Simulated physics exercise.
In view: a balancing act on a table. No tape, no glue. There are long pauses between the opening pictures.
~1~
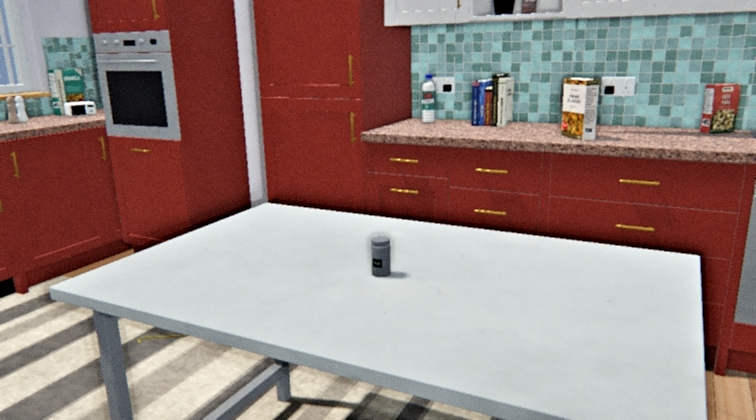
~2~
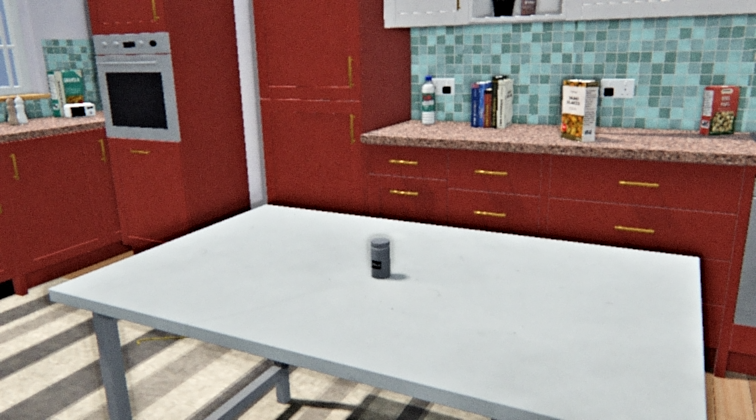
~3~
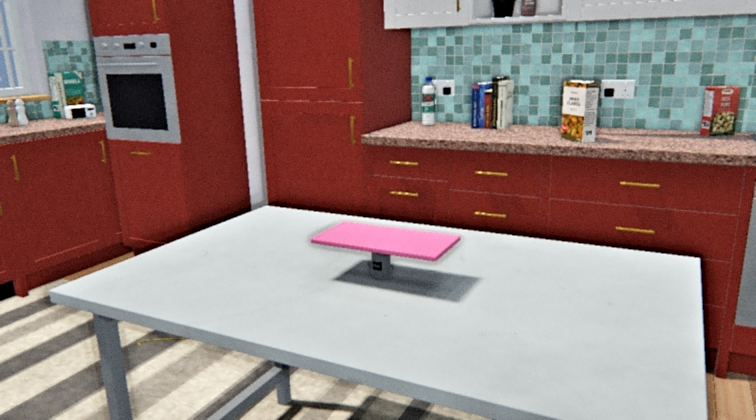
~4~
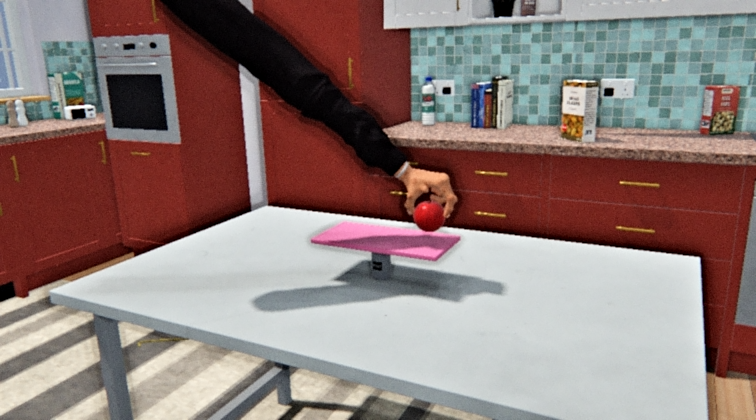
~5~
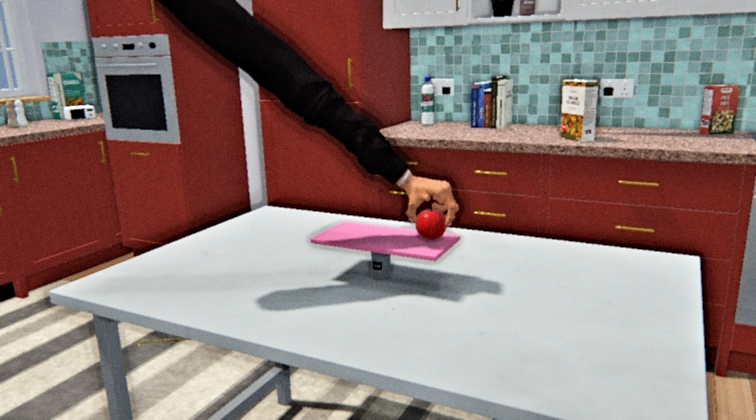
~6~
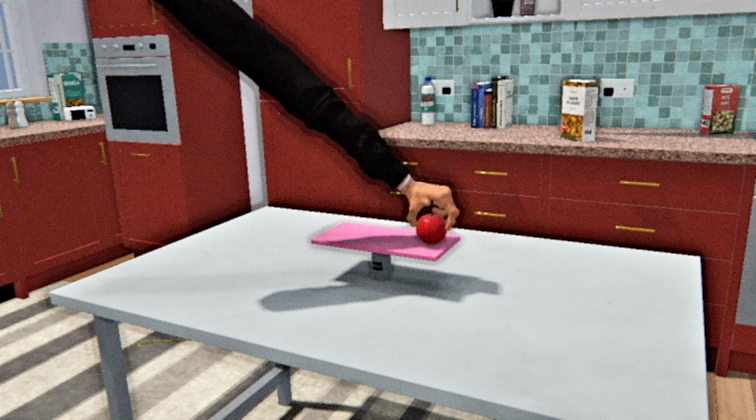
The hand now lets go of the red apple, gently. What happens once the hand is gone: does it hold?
In the end the stack comes apart.
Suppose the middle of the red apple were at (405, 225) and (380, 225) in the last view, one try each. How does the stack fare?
First try: It comes apart; second try: It keeps its balance.
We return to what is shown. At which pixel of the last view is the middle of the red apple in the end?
At about (490, 282).
Then, 0.30 s on from there, red apple now fallen; pink lid turned 37° from how it was put.
Then, 0.40 s on from there, pink lid turned 35° from how it was put.
Then, 0.50 s on from there, pink lid turned 29° from how it was put.
Then, 0.70 s on from there, pink lid turned 23° from how it was put.
In the end, fallen, pink lid and red apple; grey shaker unmoved. At the end, from the last picture's camera, red apple near (490, 282). The stack gives way.
